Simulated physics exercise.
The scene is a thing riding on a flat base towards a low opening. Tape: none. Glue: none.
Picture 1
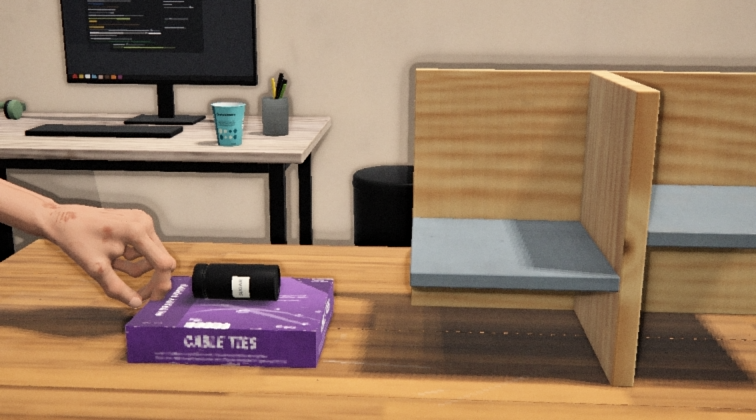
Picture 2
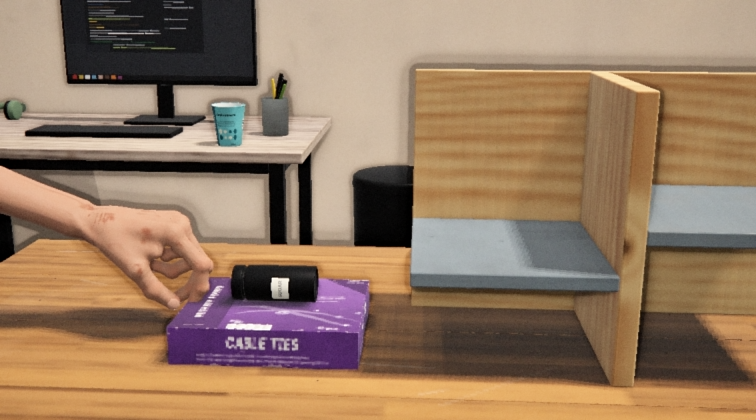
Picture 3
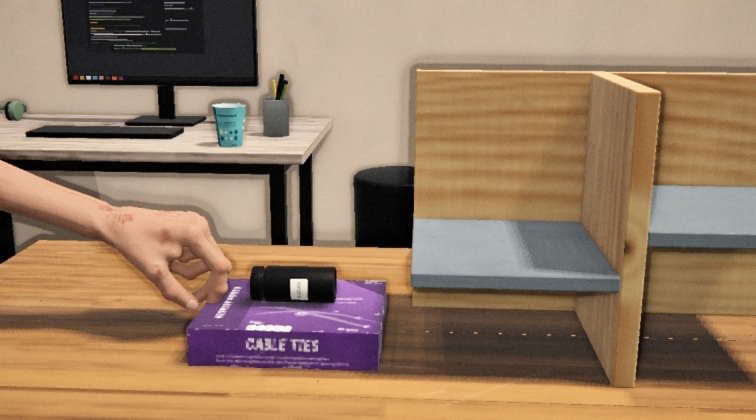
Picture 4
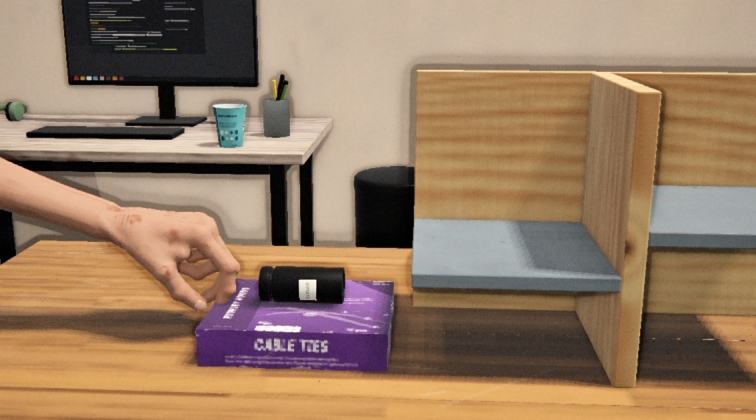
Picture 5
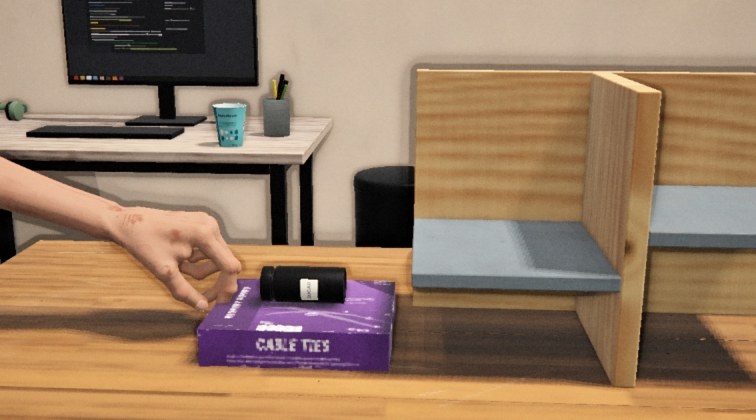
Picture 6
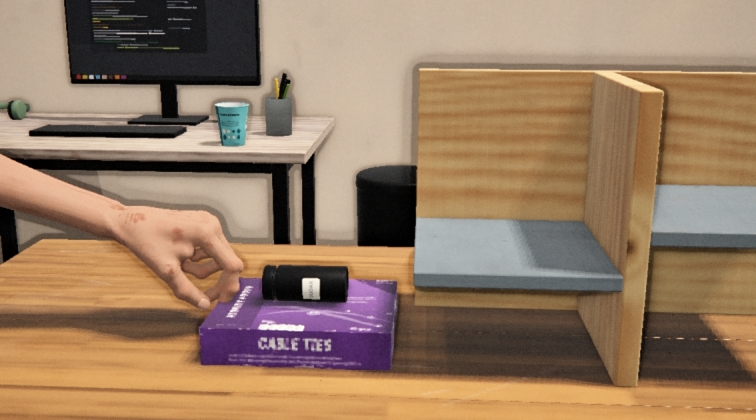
A purple box of cable ties with a small black cylinder lying on top slides right across a wooden table, a hand pushing it from the left towards a wooden unit with grey-blue shelves. The box and cylinder move together, quickly at first, then slow until they barely shift, the hand still beside them.
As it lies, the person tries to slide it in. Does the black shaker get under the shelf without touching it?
Yes, it gets under without touching.
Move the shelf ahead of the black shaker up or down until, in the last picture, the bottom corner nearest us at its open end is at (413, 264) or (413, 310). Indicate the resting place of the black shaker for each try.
Somewhere near (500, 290), and then near (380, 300).
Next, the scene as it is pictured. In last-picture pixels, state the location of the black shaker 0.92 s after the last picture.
Somewhere near (374, 286) in the last view.
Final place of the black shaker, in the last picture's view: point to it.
When everything stops, it's near (503, 290).
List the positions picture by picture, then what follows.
Hand sliding it forward; black shaker (237, 282); purple box (238, 318), in the first picture.
Hand sliding it forward; black shaker (275, 283); shelf (609, 217), in the second picture.
Hand sliding it forward; black shaker (294, 285); purple box (295, 320), in the third picture.
Hand sliding it forward; black shaker (302, 285); shelf (611, 217), in the fourth picture.
Hand sliding it forward; black shaker (304, 285); purple box (304, 321), in the fifth picture.
Hand sliding it forward; black shaker (306, 284); shelf (613, 217), in the sixth picture.
Then, 0.92 s on from there, black shaker riding along near (374, 287).
Then, 1.76 s on from there, black shaker riding along near (460, 289).
In the end, the black shaker rides in untouched, near (503, 290).
